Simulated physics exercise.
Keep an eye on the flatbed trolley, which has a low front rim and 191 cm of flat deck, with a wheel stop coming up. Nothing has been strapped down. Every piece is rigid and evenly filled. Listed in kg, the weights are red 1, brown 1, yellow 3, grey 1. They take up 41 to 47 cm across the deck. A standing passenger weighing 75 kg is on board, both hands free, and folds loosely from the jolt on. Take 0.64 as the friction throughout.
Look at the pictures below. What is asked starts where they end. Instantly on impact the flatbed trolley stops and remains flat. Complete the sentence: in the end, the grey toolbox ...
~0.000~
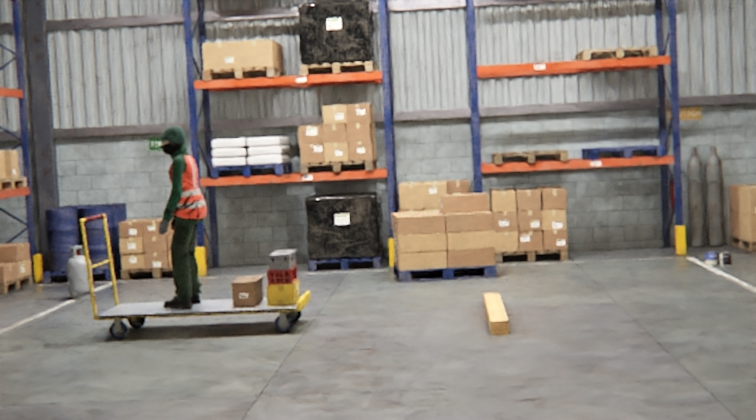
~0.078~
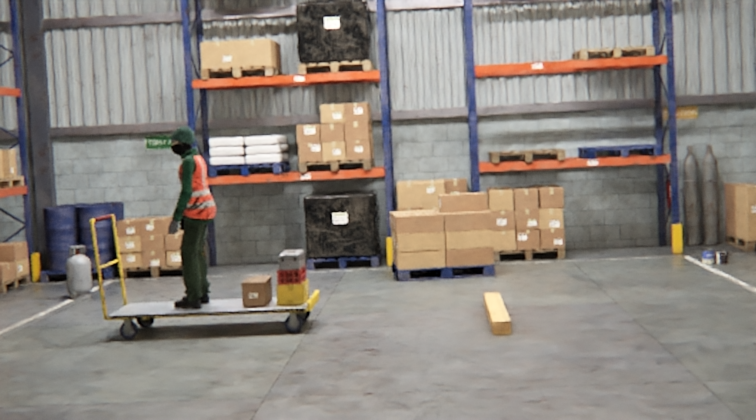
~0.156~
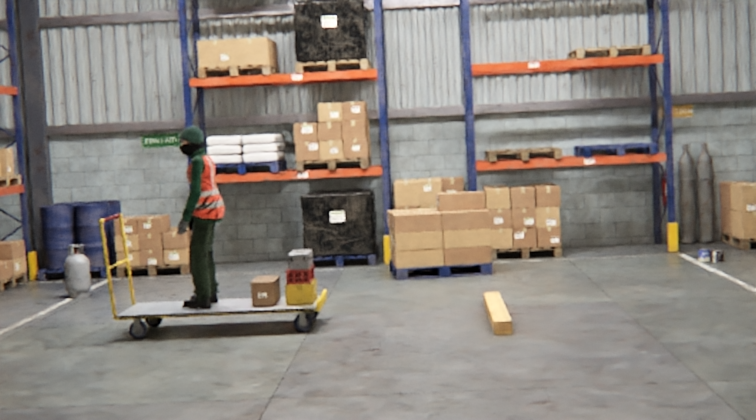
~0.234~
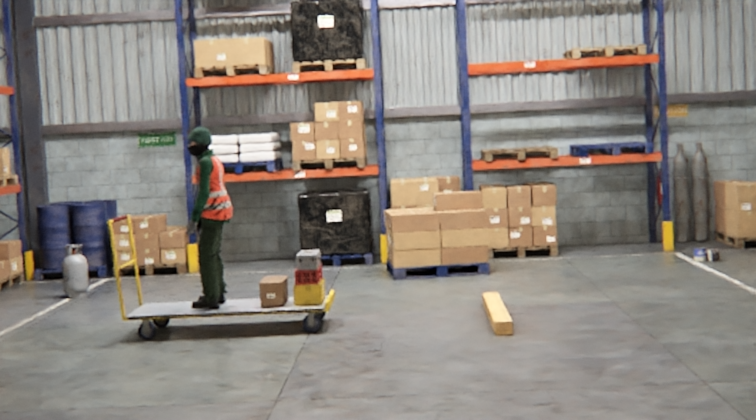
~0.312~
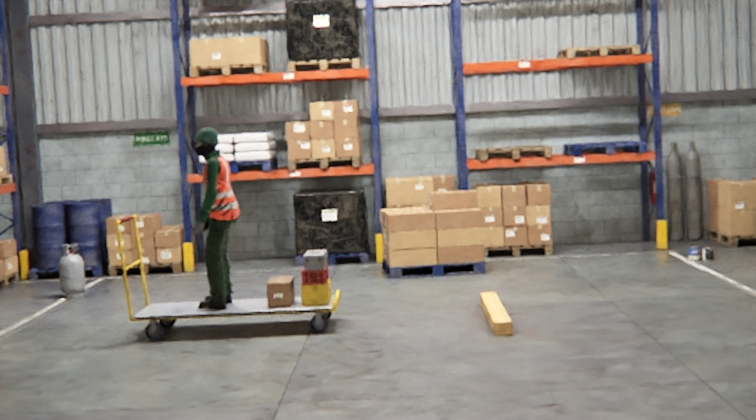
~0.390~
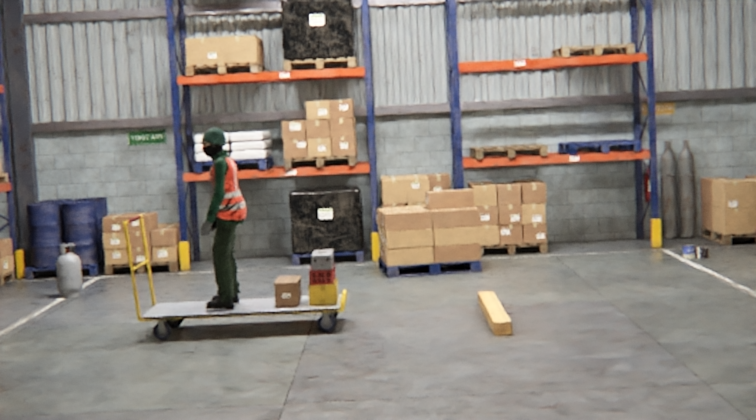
In the end, the grey toolbox is resting on the deck.
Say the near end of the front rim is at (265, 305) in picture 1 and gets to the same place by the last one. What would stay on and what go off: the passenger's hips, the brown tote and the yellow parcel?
Result: Hips gone; brown safe; yellow safe.
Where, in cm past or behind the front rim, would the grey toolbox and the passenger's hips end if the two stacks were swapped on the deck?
Grey 20 behind, hips 80 behind.
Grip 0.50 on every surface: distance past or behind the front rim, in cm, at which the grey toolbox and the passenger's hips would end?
Then the grey one stays 10 cm short of the rim and the hips end 60 cm back from it.
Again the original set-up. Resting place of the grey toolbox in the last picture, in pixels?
End point: About (485, 252) px.
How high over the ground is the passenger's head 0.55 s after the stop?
Height: Approx. 80 cm up.
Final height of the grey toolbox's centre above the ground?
65 cm.
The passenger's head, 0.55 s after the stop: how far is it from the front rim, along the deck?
At that moment it sits around 90 cm behind the rim.
The wheels strike at 1.93 s.
After 2.48 s the grey toolbox is 11 cm behind the rim, tilted 0°, near (482, 252) in the last picture's view.
After 2.93 s the grey toolbox is 11 cm behind the rim, tilted 0°, near (482, 252) in the last picture's view.
At the end, 5.9 s, nothing is past the rim; behind it, red crate, brown tote, yellow parcel, grey toolbox and the passenger's hips.
